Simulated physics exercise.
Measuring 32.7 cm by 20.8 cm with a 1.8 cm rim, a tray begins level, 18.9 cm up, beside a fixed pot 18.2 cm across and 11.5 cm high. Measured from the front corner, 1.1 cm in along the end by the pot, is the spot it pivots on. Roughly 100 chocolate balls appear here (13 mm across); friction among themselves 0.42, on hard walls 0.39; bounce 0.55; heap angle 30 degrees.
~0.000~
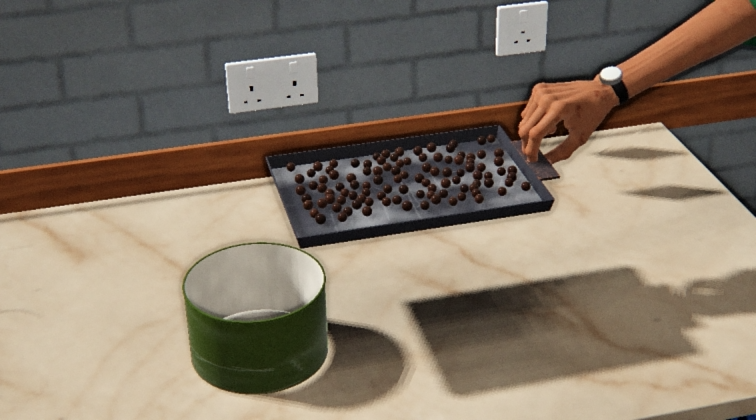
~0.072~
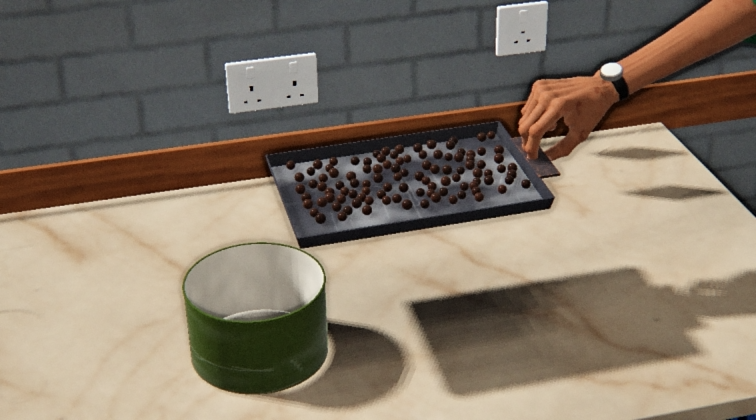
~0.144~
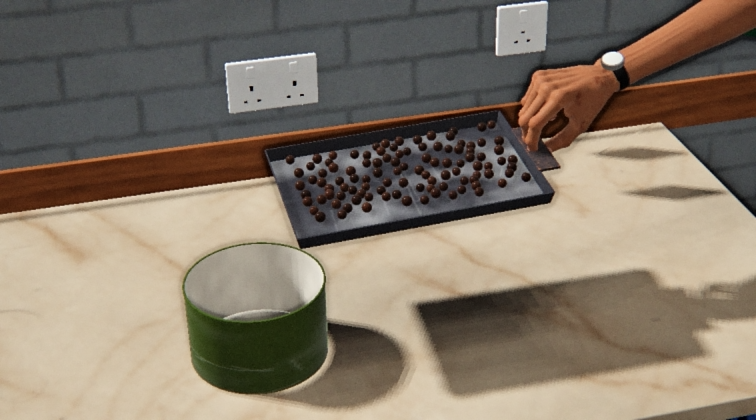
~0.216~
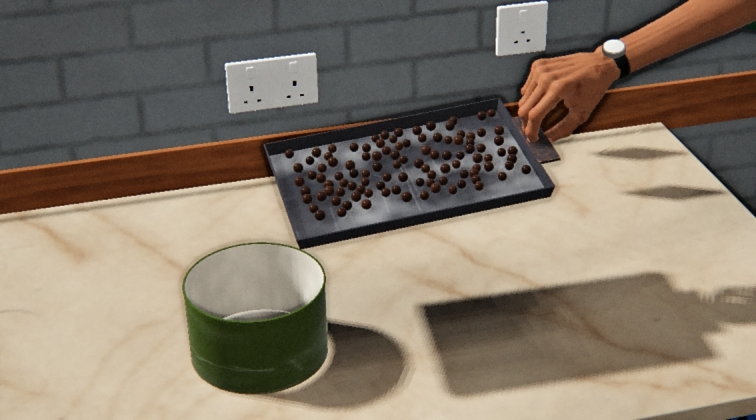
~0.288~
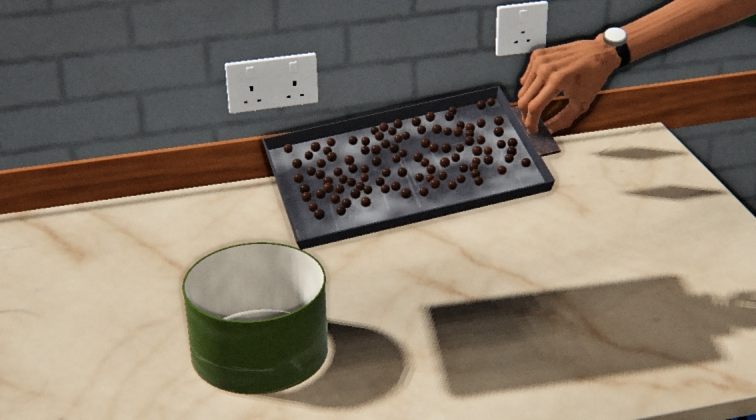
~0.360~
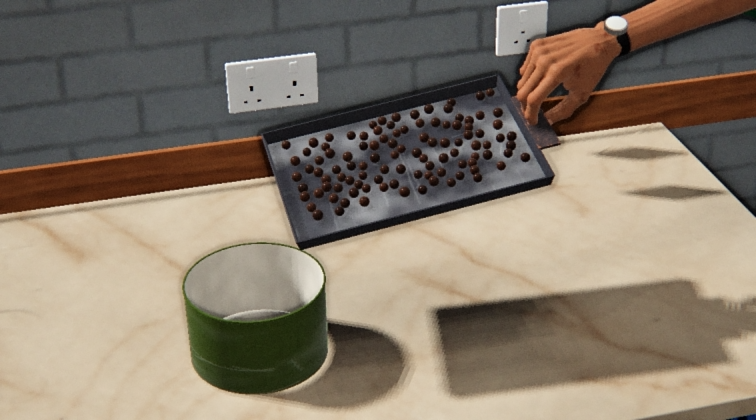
We see a dark rectangular tray of small brown balls on a marble-patterned counter behind a green pot, as a hand at its right end gradually tilts it, raising the back edge while the balls stay spread across it.
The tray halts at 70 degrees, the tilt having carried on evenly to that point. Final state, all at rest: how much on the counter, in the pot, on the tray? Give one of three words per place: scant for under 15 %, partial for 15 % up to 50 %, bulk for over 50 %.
Counter: Only a little; pot: Only a little; tray: The main mass.
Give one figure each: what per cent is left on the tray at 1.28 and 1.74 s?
Close to 95 at the first time and 95 at the second.
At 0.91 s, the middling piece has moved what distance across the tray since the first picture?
About 9 cm.
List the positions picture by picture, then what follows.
Tray tilt 0 degrees, front corners at (300, 236) and (550, 198); middle of the pieces at (398, 179); pot at (254, 280), in the first frame.
Tray tilt 1 degrees, front corners at (300, 236) and (550, 196); middle of the pieces at (398, 177), in the second frame.
Tray tilt 4 degrees, front corners at (300, 237) and (551, 191), lowest corner left front; middle of the pieces at (398, 171), in the third frame.
Tray tilt 7 degrees, front corners at (299, 238) and (551, 185), lowest corner left front; middle of the pieces at (397, 165), in the fourth frame.
Tray tilt 11 degrees, front corners at (299, 238) and (551, 179), lowest corner left front; middle of the pieces at (396, 159), in the fifth frame.
Tray tilt 14 degrees, front corners at (299, 239) and (550, 174), lowest corner left front; middle of the pieces at (395, 155); pot at (254, 280). Its pace works out near 50 degrees a second, in the sixth frame.
Then, at 0.91 s, tilt 40 degrees; the tray holds 100 %, the pot 0 %.
After 1.28 s, tilt 58 degrees; the tray holds 95 %, the pot 0 %.
Then, at 1.74 s, tilt 70 degrees; the tray holds 95 %, the pot 0 %.
At rest (2.0 s), counter 5 %, pot 0 %, tray 95 %.
